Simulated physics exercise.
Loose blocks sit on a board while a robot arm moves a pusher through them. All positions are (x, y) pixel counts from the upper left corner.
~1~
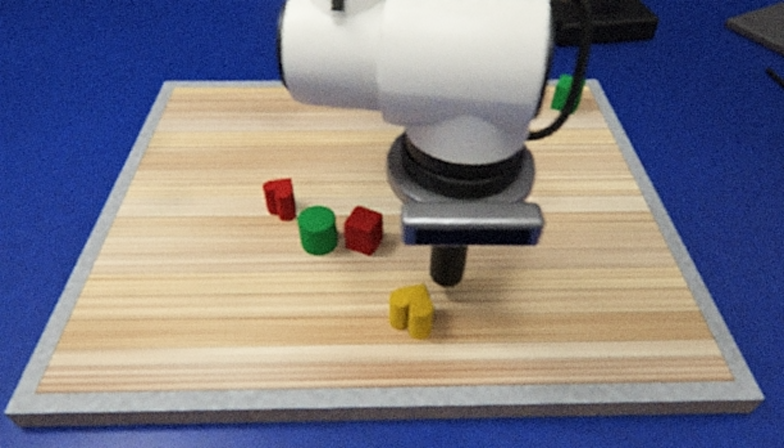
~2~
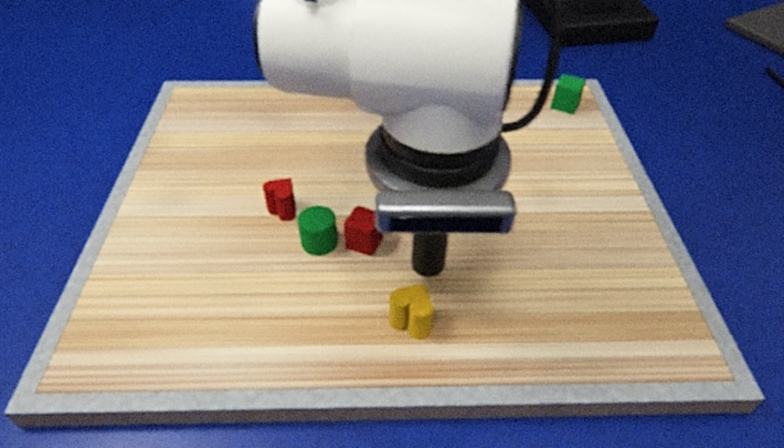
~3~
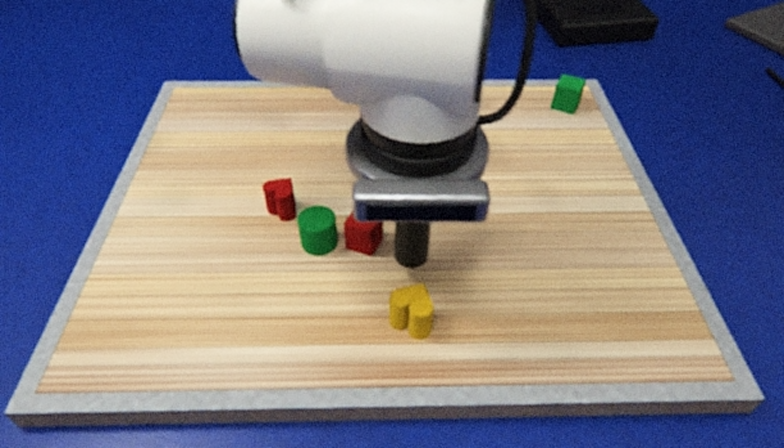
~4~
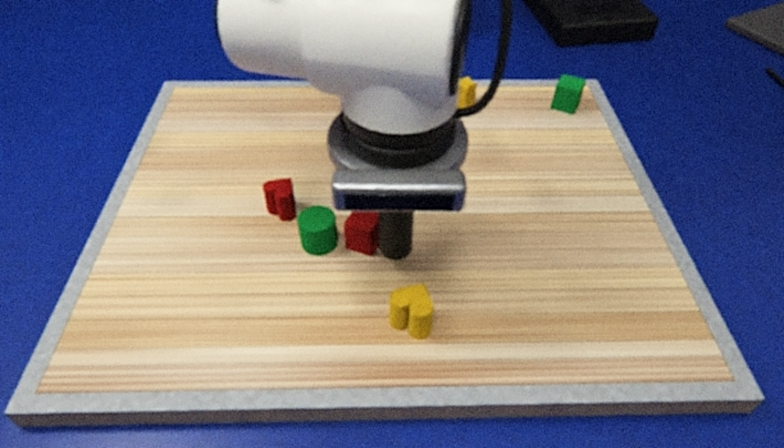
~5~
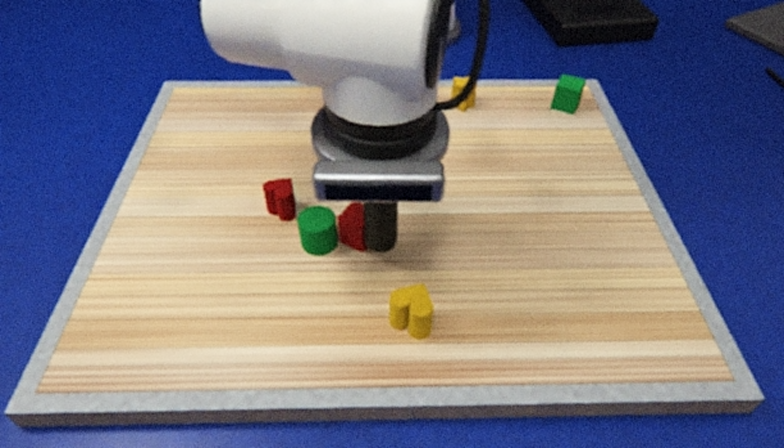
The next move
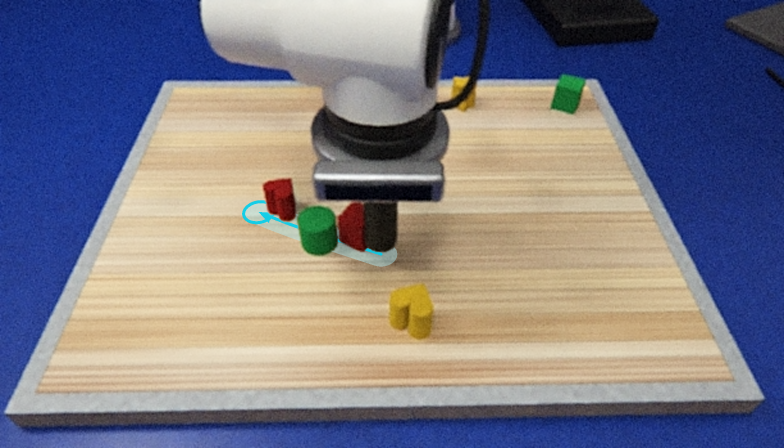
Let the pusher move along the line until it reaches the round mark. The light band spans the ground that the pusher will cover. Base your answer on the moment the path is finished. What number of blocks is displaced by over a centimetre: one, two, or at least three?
I reckon the push displaces three or more of the blocks by more than 1 cm.
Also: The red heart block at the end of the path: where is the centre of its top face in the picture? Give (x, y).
The centre of its top will be at (260, 168).
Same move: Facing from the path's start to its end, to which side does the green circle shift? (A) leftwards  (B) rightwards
A.
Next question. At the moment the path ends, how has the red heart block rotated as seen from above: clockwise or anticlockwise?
From above, clockwise.
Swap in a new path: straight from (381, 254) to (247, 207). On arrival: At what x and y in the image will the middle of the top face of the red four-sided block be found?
So, by the moment the path ends, you'll find the top centre of the red four-sided block at (332, 189).
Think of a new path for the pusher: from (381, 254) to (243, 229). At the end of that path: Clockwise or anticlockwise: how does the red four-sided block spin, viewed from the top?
Its rotation is clockwise.
Path on the board, from (381, 254) through (338, 240) and (297, 227) to (259, 212).
What follows on the original path. One third of the way, pusher at (337, 228); green circle at (300, 216); red four-sided block at (335, 194), turned 60° clockwise.
Two thirds of the way, pusher at (294, 214); red heart block at (276, 184); green circle at (259, 214); red four-sided block at (331, 190), turned 80° clockwise.
At the end, pusher at (256, 200); red heart block at (260, 168), turned 85° clockwise; green circle at (246, 214); red four-sided block at (331, 190), turned 80° clockwise; yellow heart block in place.
